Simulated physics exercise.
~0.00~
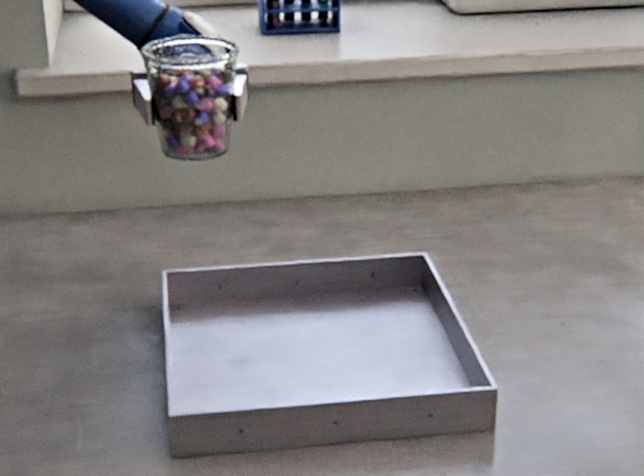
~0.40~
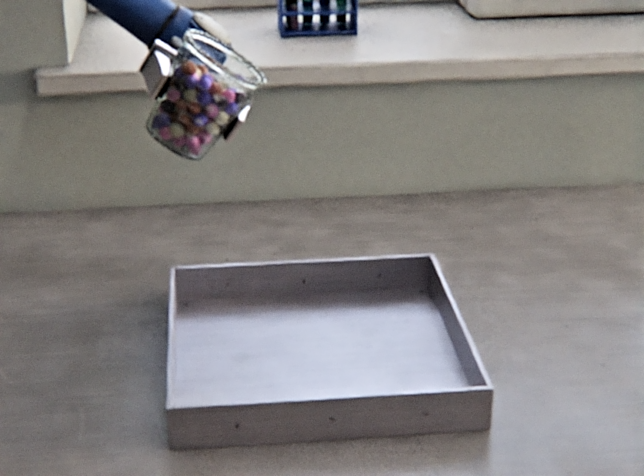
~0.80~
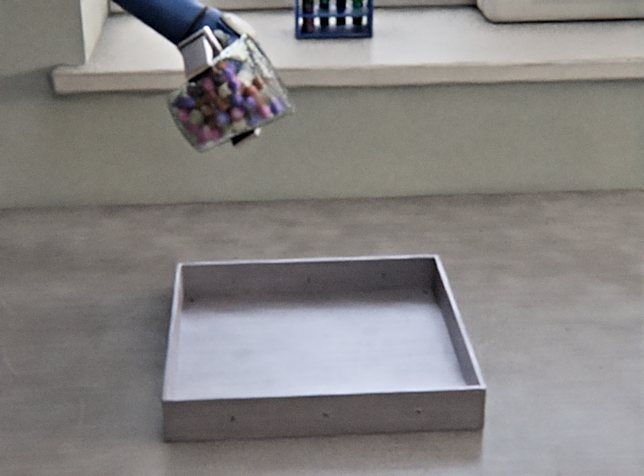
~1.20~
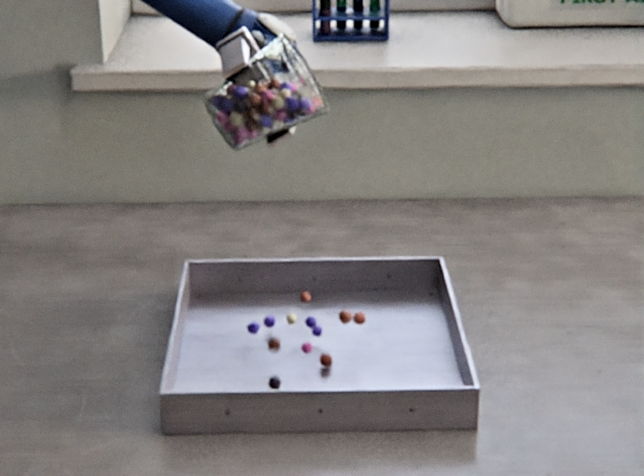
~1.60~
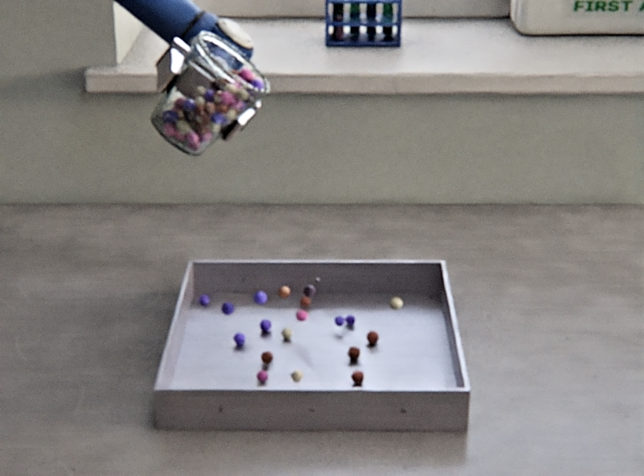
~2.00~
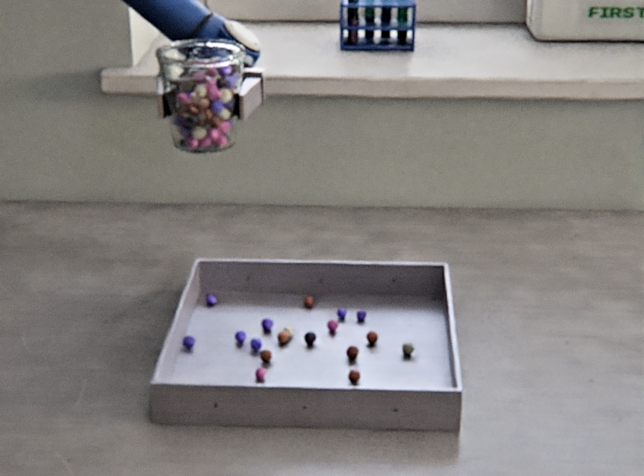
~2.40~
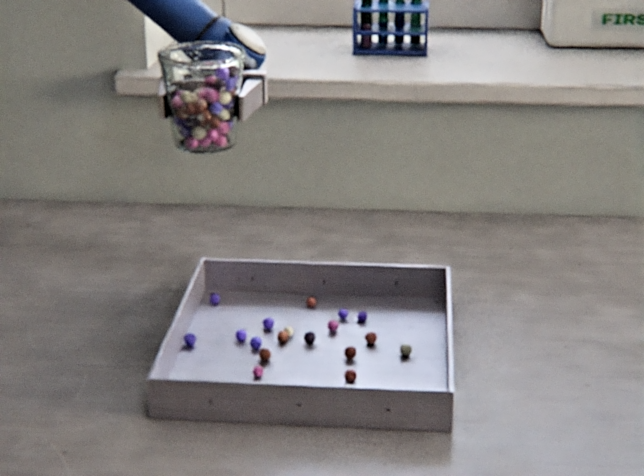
A blue robotic arm tipped a glass beaker of small colourful balls over a shallow grey tray, spilling some that scattered across its bottom, then turned the beaker upright again and held it still, with most of the balls still inside.
